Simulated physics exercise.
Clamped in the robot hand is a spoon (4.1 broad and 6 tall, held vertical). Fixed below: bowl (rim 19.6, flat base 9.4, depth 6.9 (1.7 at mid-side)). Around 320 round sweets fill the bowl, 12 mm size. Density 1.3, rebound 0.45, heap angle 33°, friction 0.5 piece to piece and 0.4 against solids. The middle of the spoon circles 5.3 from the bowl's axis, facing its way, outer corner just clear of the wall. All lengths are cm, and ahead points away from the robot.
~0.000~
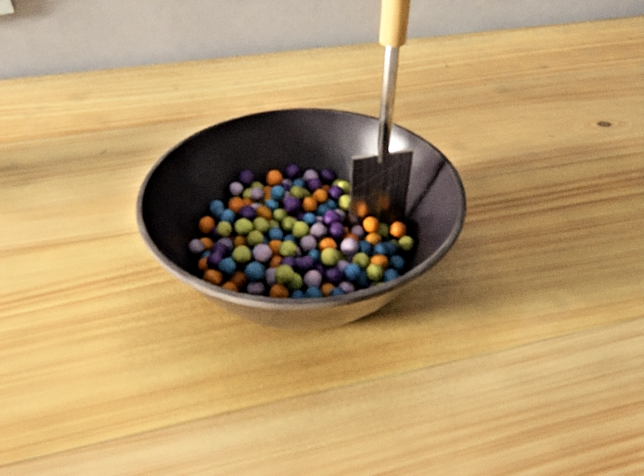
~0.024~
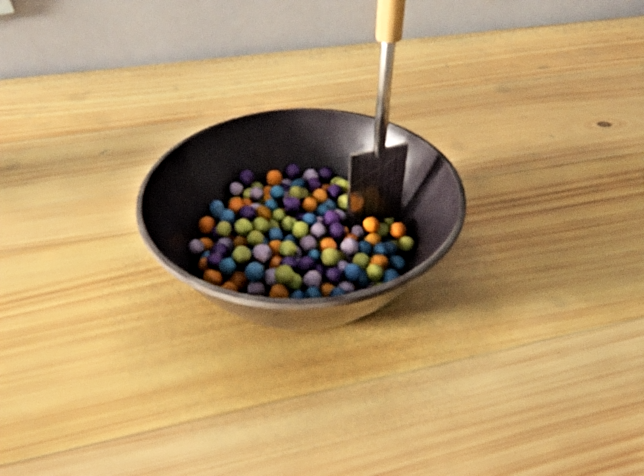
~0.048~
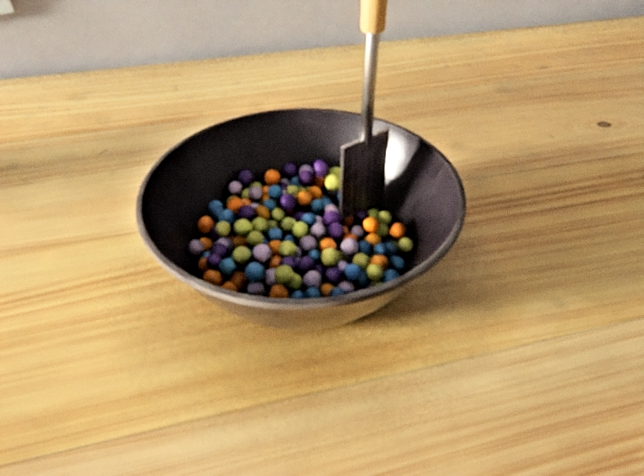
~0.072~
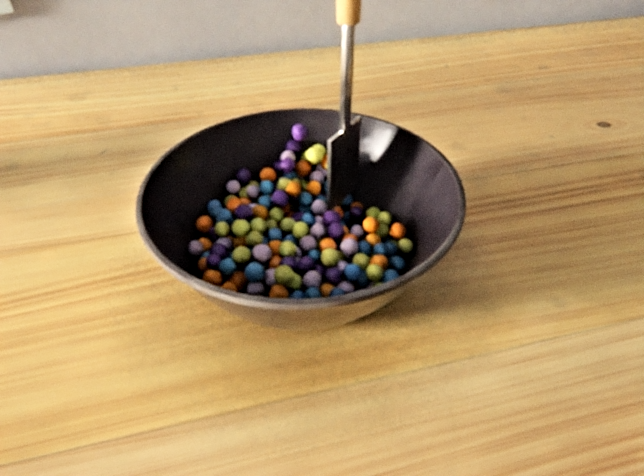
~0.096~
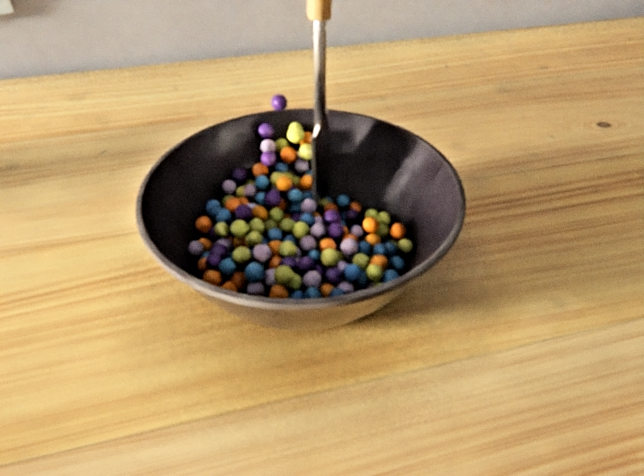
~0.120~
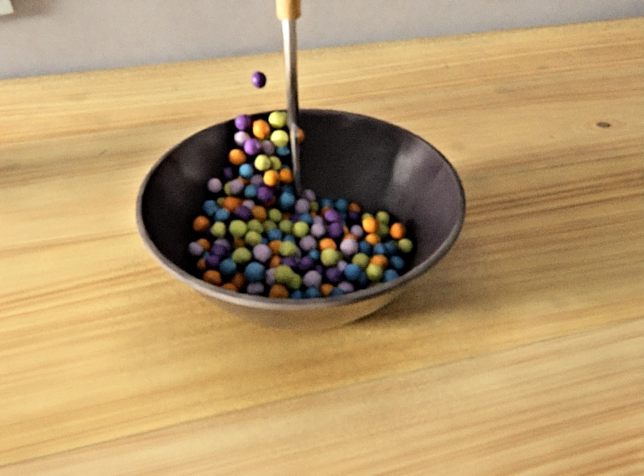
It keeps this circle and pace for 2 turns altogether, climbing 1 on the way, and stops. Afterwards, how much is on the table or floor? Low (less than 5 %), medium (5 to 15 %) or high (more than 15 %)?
Answer: High; more than 15 % of the round sweets finish on the table or floor.
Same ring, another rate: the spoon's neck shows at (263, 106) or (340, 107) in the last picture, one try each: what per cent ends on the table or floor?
Some 35 and 5 per cent.
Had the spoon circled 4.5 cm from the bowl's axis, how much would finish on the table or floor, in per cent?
In that case some 25 per cent.
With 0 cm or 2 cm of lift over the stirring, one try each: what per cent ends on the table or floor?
About 35 and 20 per cent.
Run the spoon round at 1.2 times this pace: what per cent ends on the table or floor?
Some 35 per cent.
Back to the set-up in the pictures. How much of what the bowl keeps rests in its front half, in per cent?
Some 45 per cent.
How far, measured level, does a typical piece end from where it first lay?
About 9 cm.
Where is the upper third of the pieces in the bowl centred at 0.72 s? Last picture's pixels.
Near (251, 271).
After 0.42 s, 331° round, highest piece 9 above the table; 276 in the bowl, 24 on the table or floor, 16 in flight or on the tool.
After 0.72 s, 219° round, highest piece 8 above the table; 248 in the bowl, 62 on the table or floor, 6 in flight or on the tool.
After 1.07 s, 0° round, highest piece 5 above the table; 241 in the bowl, 75 on the table or floor.
After 1.77 s, 0° round, highest piece 5 above the table; 241 in the bowl, 75 on the table or floor.
At rest, 241 in the bowl, 75 on the table or floor. That is 24 % on the table or floor.
